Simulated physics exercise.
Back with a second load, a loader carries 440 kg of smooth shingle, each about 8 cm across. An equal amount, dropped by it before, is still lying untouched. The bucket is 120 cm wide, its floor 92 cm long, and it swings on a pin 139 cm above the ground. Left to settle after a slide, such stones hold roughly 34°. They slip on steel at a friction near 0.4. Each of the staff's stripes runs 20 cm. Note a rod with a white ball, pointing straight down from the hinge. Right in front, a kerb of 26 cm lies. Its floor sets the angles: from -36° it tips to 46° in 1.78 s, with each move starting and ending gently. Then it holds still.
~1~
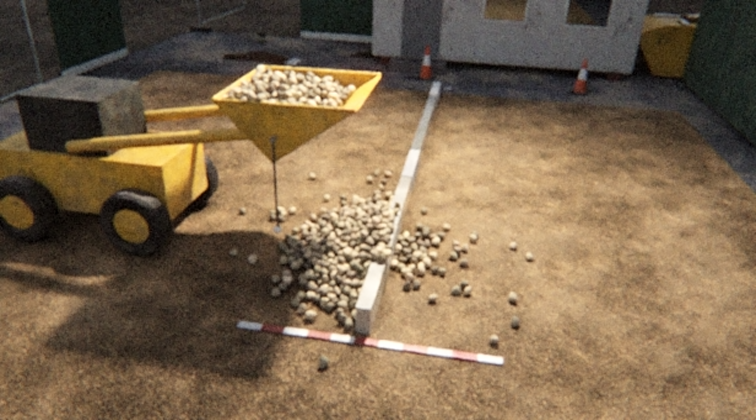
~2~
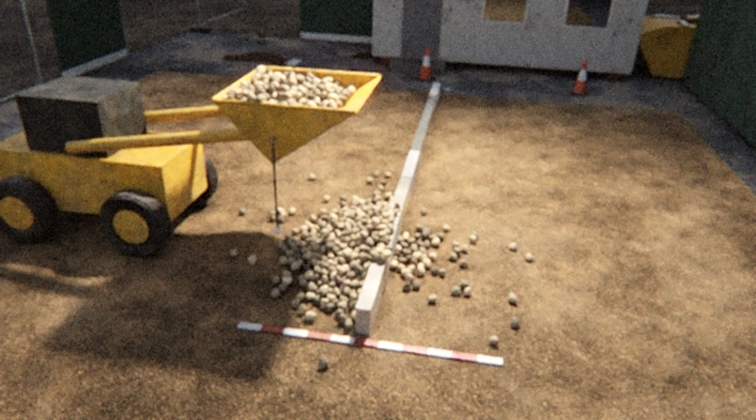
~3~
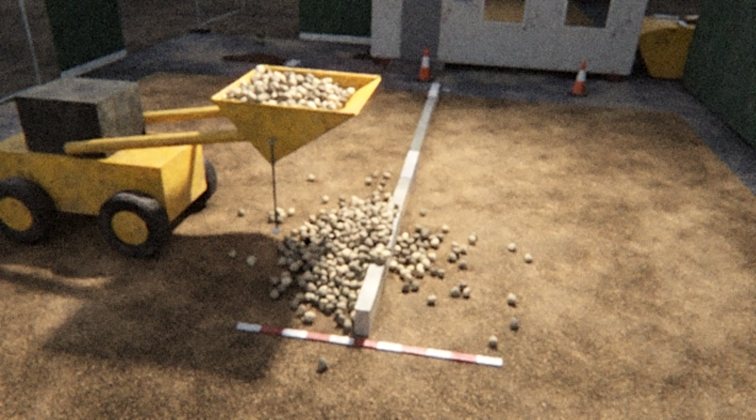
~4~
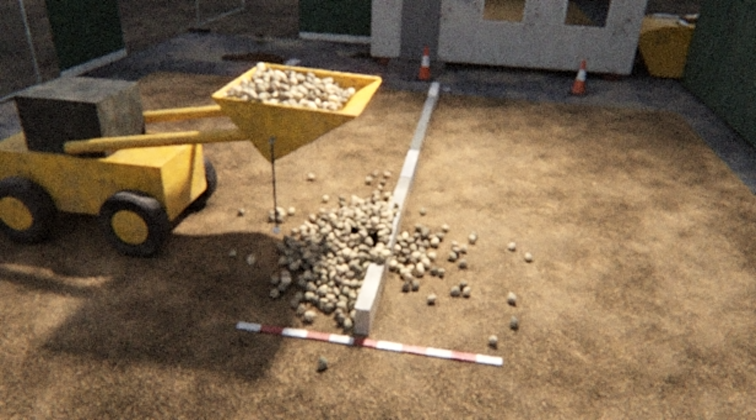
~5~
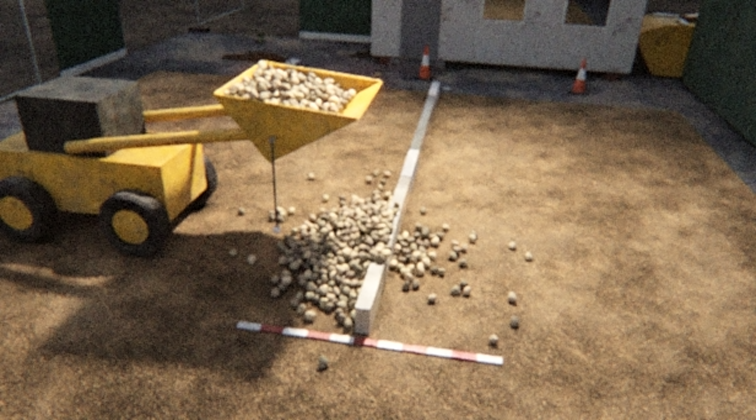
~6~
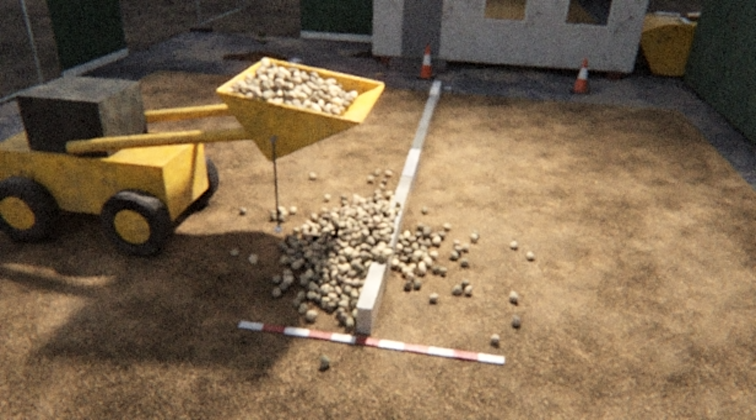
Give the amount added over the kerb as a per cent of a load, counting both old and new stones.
About 40 per cent of a load.
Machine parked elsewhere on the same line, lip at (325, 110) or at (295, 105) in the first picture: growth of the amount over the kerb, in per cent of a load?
About 5 per cent for the first, 0 per cent for the second.
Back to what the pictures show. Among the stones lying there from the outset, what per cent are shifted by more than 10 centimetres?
Estimate: 25 %, roughly.
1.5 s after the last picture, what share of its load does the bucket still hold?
Estimate: 10 % remaining inside, roughly.
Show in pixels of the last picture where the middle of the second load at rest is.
(374, 238).
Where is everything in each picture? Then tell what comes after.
Lip at (356, 111), floor tilted -36°, highest stones at (274, 76). The earlier load is highest near (378, 227), 32 cm above ground level, 91 % on this side of the kerb, 9 % over the kerb, in the first picture.
The bucket is at -36°, its lip at (356, 112); the top of the load is at (274, 77), in the second picture.
Lip at (355, 114), floor tilted -35°, highest stones at (273, 77), in the third picture.
The bucket is at -33°, its lip at (356, 116); the top of the load is at (270, 75), in the fourth picture.
Lip at (357, 119), floor tilted -31°, highest stones at (268, 72), in the fifth picture.
The bucket is at -28°, its lip at (360, 123); the top of the load is at (268, 71), in the sixth picture.
Then, 1.0 s after the last picture the floor is at 33°; in per cent of one load, 87 in the bucket, 104 on this side of the kerb, 9 over the kerb; the foremost stones are at (498, 274).
Then, 1.5 s after the last picture the floor is at 46°; in per cent of one load, 9 in the bucket, 158 on this side of the kerb, 33 over the kerb; the foremost stones are at (501, 279).
Then, 1.9 s after the last picture the floor is at 46°; in per cent of one load, 0 in the bucket, 154 on this side of the kerb, 46 over the kerb; the foremost stones are at (525, 285).
Then, 4.6 s after the last picture the floor is at 46°; in per cent of one load, 0 in the bucket, 151 on this side of the kerb, 49 over the kerb; the foremost stones are at (567, 295). Net gain over the kerb, 40.
